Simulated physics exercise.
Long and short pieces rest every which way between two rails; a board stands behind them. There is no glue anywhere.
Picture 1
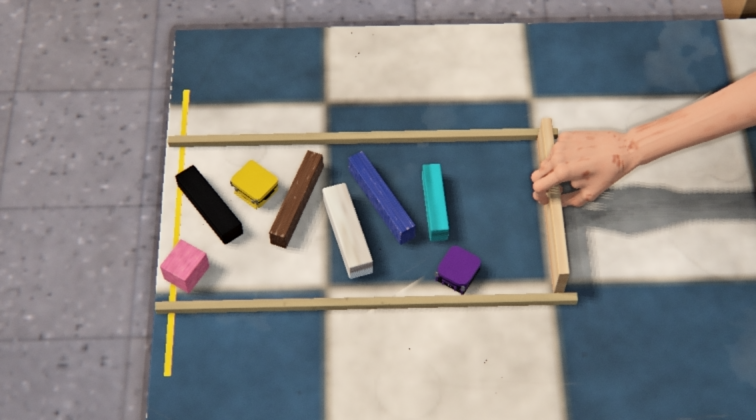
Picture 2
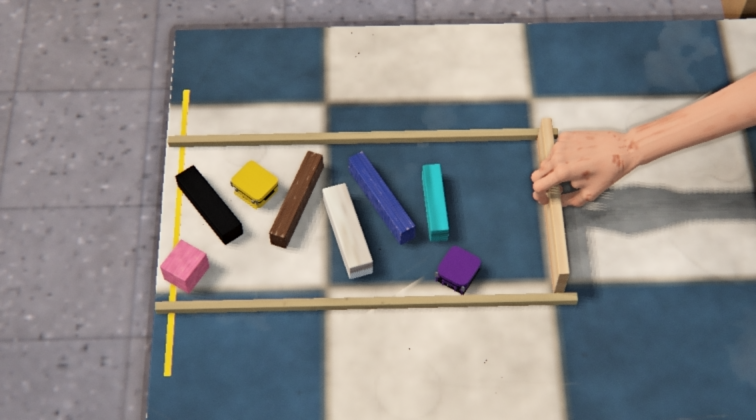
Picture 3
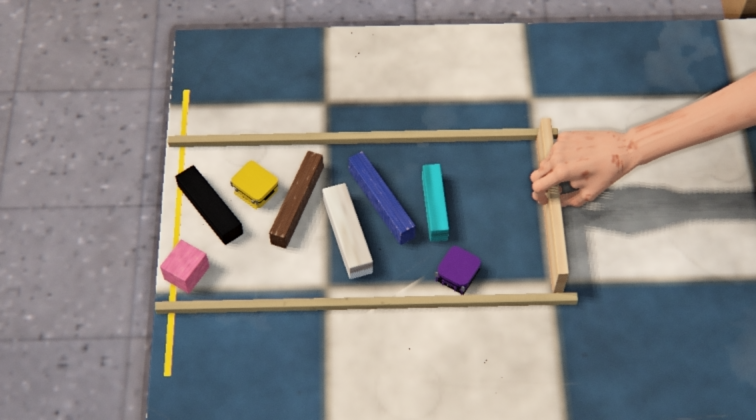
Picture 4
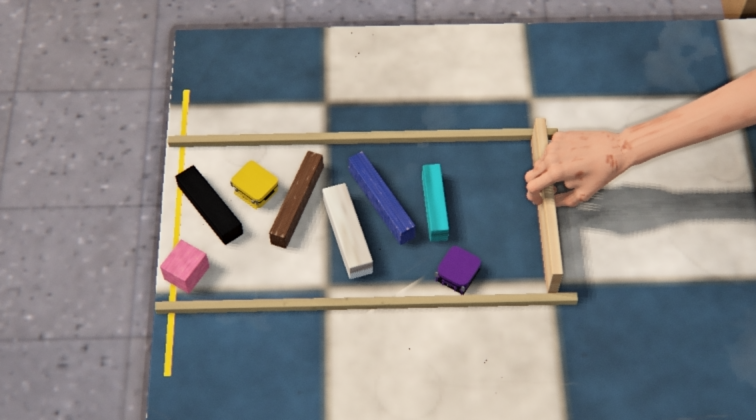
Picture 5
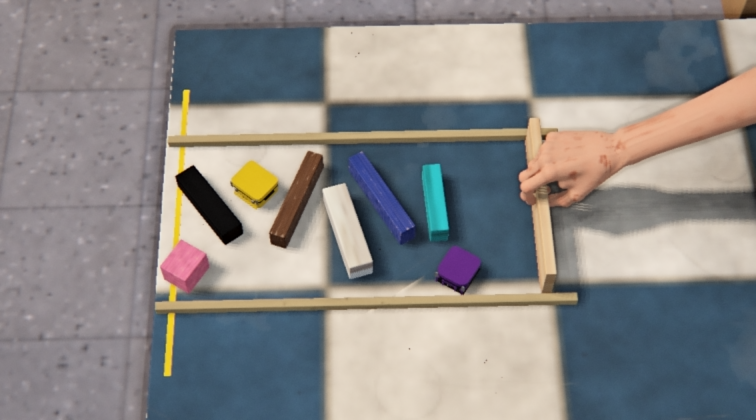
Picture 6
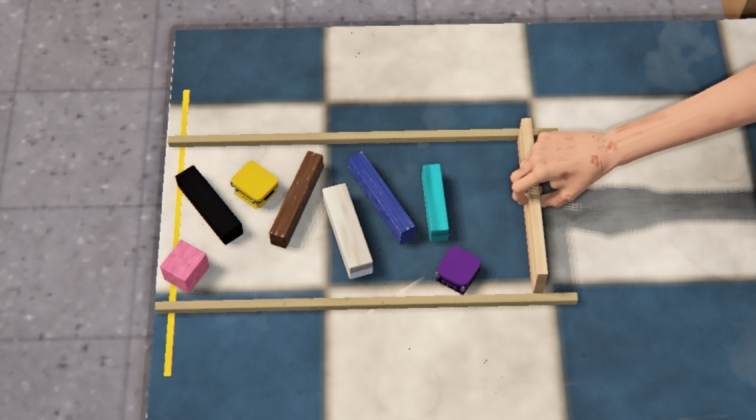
A hand holding a wooden board stays still at first, then slides it slightly left between two rails, while the black, yellow, pink, brown, white, blue, turquoise and purple pieces lie motionless near a yellow line.
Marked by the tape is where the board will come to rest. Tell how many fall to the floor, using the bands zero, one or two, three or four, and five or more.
At least five.
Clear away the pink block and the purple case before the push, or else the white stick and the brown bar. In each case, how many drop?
First 5, then 4.
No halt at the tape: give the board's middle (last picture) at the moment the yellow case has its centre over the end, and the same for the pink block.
(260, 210) and then (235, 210), give or take.
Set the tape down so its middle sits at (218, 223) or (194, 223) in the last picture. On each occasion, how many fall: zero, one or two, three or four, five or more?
One after another: Three to four; five or over.
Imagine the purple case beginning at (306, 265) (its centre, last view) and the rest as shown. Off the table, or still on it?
If so, it ends up falling.
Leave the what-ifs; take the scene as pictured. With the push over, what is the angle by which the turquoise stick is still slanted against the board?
Some 0 degrees.
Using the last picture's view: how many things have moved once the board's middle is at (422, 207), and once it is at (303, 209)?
3 at one spot and 7 at the other.
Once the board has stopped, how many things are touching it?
That number would be 2.
Soon after, none off yet; pink block at rest near (185, 267); black stick at rest near (209, 205); yellow case at rest near (256, 186).
At rest, the number that fall off is five or more; fallen, blue bar, white stick, brown bar, yellow case, black stick and pink block.
